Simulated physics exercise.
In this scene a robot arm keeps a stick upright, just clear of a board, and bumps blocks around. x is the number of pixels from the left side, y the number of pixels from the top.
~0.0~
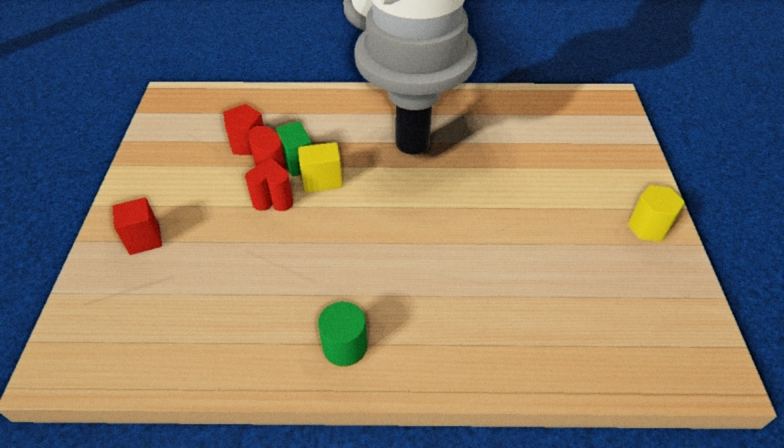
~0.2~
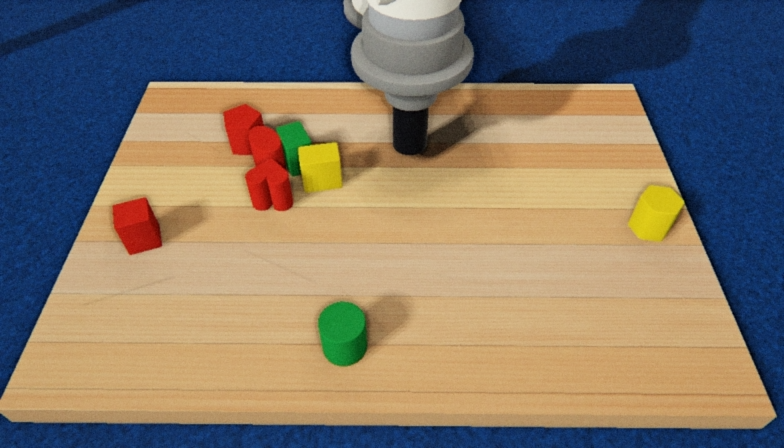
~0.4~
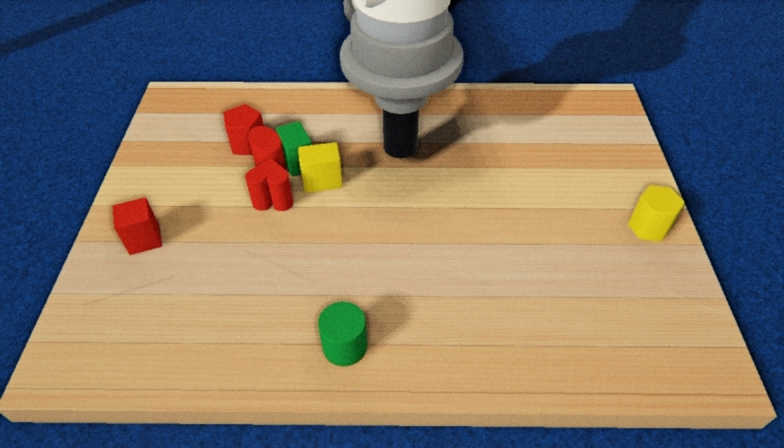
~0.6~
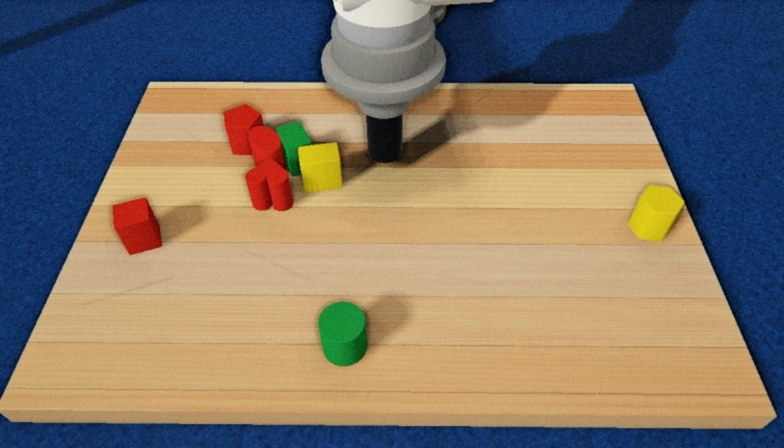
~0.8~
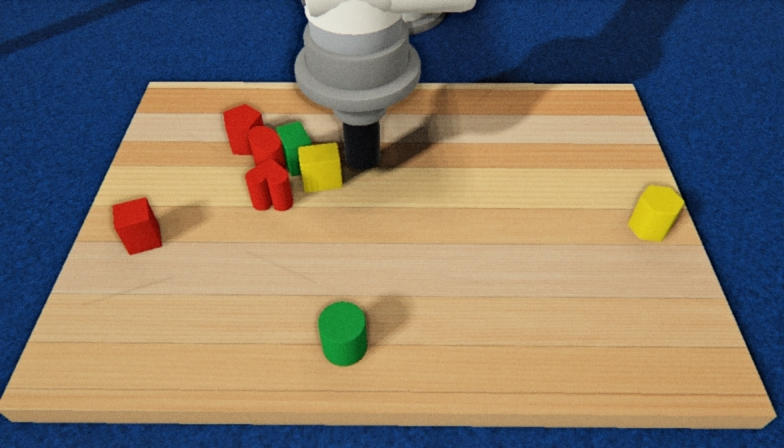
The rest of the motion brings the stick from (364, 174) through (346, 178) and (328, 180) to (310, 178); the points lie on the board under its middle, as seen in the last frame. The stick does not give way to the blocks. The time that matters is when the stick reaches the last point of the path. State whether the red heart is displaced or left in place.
Answer: Moved.
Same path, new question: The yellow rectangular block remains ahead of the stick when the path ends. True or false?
True.
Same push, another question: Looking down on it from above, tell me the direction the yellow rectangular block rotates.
Answer: Anticlockwise.
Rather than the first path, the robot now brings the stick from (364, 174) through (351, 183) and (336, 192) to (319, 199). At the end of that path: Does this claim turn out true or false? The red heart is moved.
The statement is true.
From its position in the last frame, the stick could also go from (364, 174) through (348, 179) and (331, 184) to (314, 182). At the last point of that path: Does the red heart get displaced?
The answer is yes.
On the path given first. Halfway along, stick at (334, 165); red heart at (261, 175); yellow rectangular block at (295, 158).
At the end, stick at (308, 162); red oval unmoved; red heart at (242, 182); green rectangular block at (288, 130); yellow rectangular block at (270, 163), turned 25° anticlockwise.
